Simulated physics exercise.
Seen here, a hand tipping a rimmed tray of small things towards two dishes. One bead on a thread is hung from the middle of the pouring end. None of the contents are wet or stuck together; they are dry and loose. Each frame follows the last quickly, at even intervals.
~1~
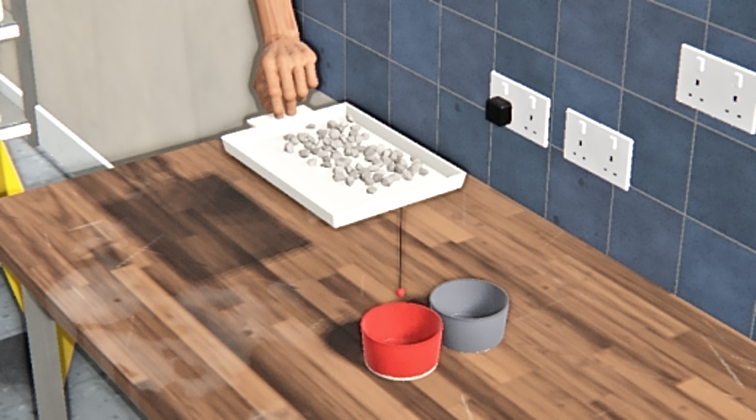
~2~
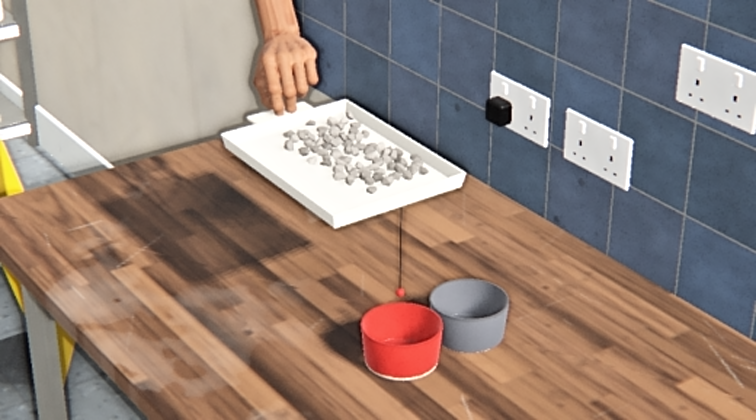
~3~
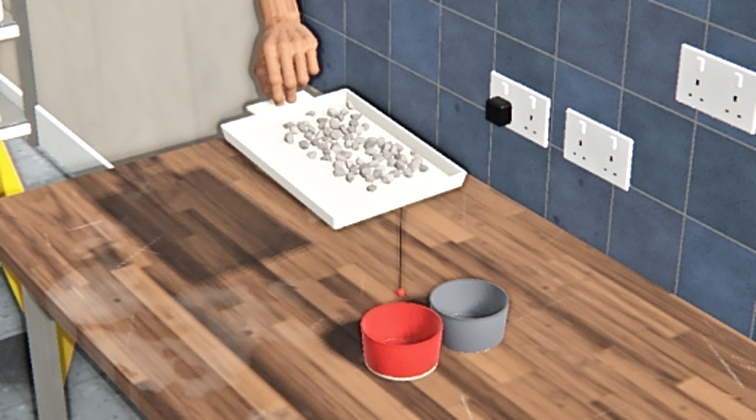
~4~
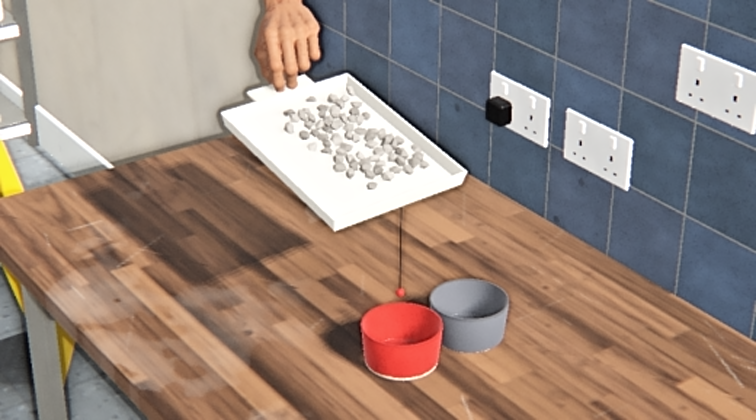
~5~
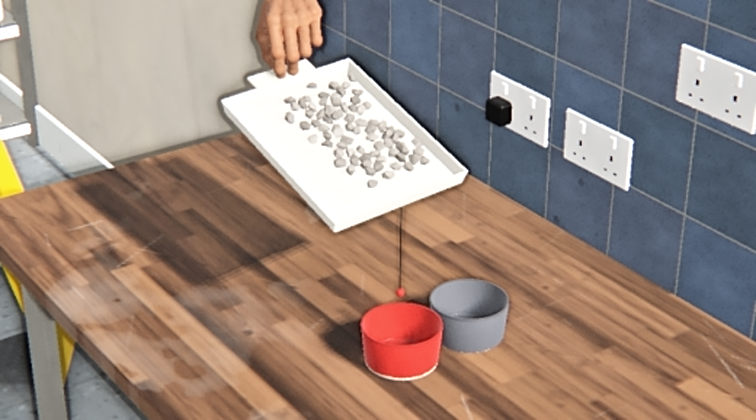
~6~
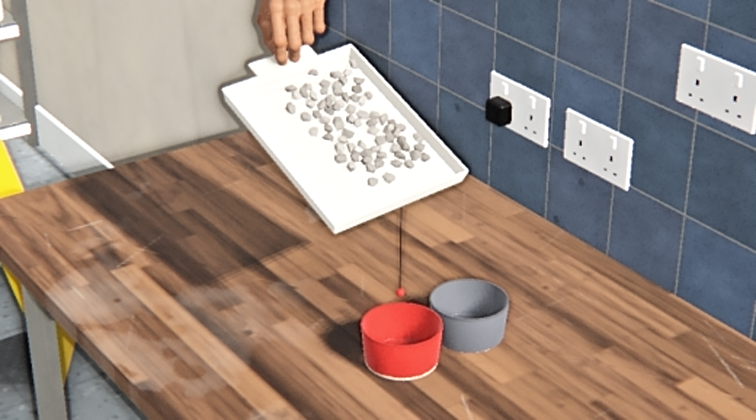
A hand raised the back of a white tray of grey gravel, tilting it steadily towards a red dish and a grey dish on the wooden worktop, while the gravel shifted only slightly.
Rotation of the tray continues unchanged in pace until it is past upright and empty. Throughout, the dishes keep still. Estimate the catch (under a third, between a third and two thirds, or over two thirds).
Looks to me like the dishes keep one to two parts in three.
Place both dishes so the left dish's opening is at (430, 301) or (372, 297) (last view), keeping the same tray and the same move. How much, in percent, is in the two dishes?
10 %, then 0 %.
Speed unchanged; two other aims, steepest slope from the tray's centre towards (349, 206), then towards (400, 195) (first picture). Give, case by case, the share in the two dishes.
I'd put it at some 20 % and then some 90 %.
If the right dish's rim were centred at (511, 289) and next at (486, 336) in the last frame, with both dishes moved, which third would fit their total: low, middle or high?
At the first spot I'd expect under a third, and at the second spot under a third.
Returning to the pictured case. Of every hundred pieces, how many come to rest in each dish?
Left dish around 50, right dish around 0, both in a hundred.
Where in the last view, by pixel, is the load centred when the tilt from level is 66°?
Load centre: Approx. (385, 199).
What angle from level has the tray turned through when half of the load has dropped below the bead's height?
At about 105°.
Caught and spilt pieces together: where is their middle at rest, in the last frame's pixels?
Close to (391, 366), more or less.
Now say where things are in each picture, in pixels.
The first frame shows corners of the pouring end at (335, 213) and (461, 173), level; middle of the load at (355, 154), bits of gravel; left dish at (425, 357); right dish at (493, 331); bead on its thread at (400, 293).
The second frame shows corners of the pouring end at (335, 213) and (461, 173), level; middle of the load at (355, 152).
The third frame shows corners of the pouring end at (335, 215) and (461, 172), tipped barely, lowest at the left corner; middle of the load at (355, 146).
The fourth frame shows corners of the pouring end at (336, 217) and (462, 171), tipped a little, lowest at the left corner; middle of the load at (355, 138).
The fifth frame shows corners of the pouring end at (336, 220) and (463, 170), tipped clearly, lowest at the left corner; middle of the load at (356, 130).
The sixth frame shows corners of the pouring end at (336, 222) and (464, 170), tipped clearly, lowest at the left corner; middle of the load at (357, 123); left dish at (425, 357); right dish at (493, 331).
Soon, tray tipped steeply; nearly all on the tray; a small part in the air.
A while on, tray tipped past a quarter turn; about half on the tray; about a quarter in the left dish; about a quarter outside both; a stray few in the air.
Towards the end, tray tipped past a quarter turn; about half in the left dish; a stray few in the right dish; about half outside both.
Finally, tray tipped past a quarter turn; about half in the left dish; a stray few in the right dish; about half outside both.
